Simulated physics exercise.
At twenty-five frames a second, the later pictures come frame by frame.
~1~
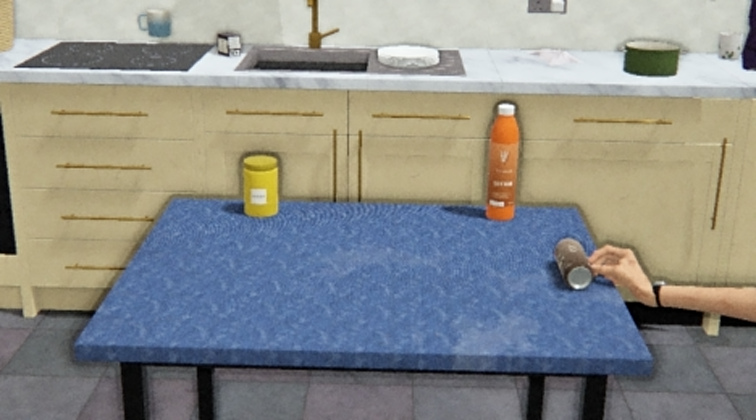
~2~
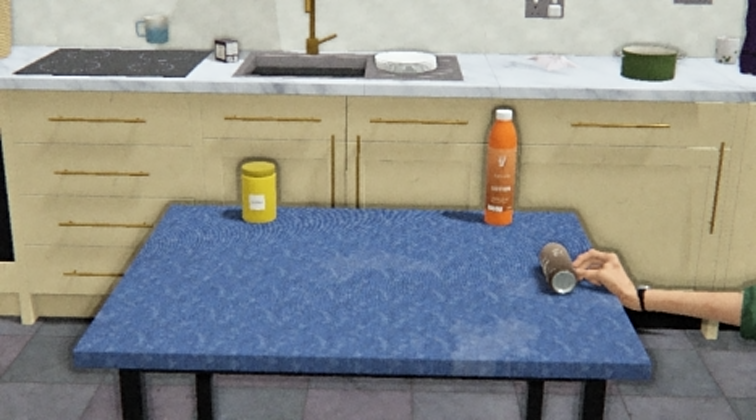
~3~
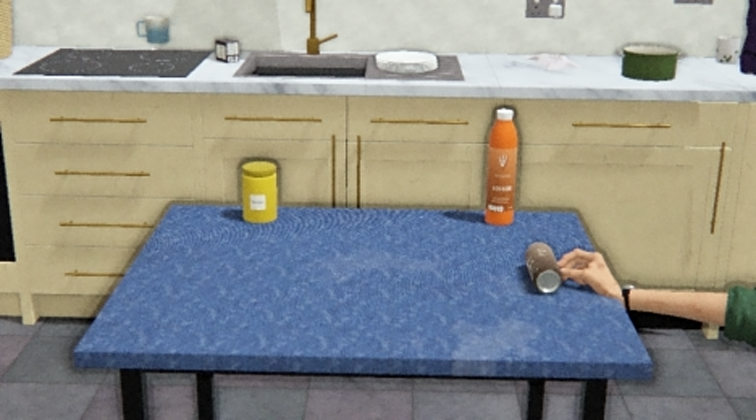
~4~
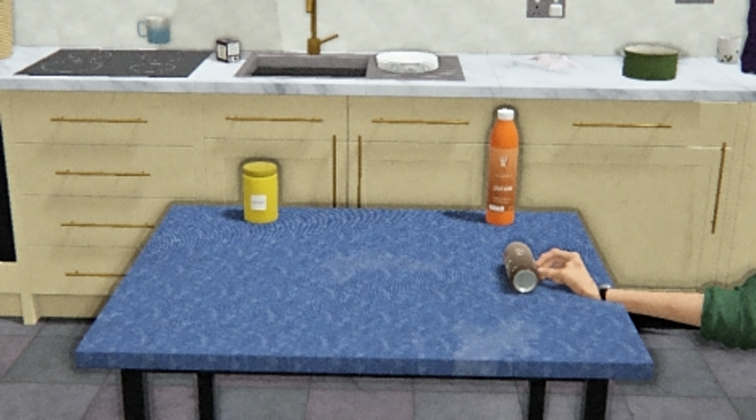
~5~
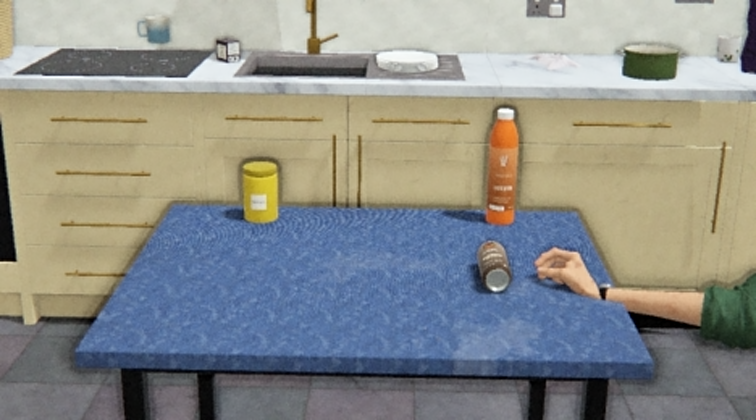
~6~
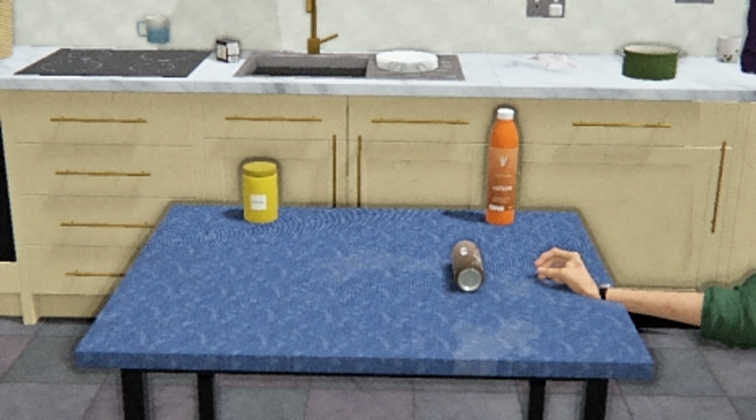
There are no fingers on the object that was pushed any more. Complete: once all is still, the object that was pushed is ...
Off the table.
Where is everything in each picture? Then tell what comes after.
The first picture shows under the hand; brown can (574, 263).
The second picture shows under the hand; brown can (558, 268).
The third picture shows under the hand; brown can (543, 267).
The fourth picture shows brown can (521, 267).
The fifth picture shows brown can (494, 266) shifted about its own width.
The sixth picture shows brown can (467, 266) shifted well along.
Then, 0.20 s on from there, brown can shifted well along near (343, 263).
Then, 0.60 s on from there, brown can shifted well along near (132, 259).
Then, 0.80 s on from there, brown can now off the table.
Then, 1.20 s on from there, things are still on the move.
In the end, off the table, brown can.
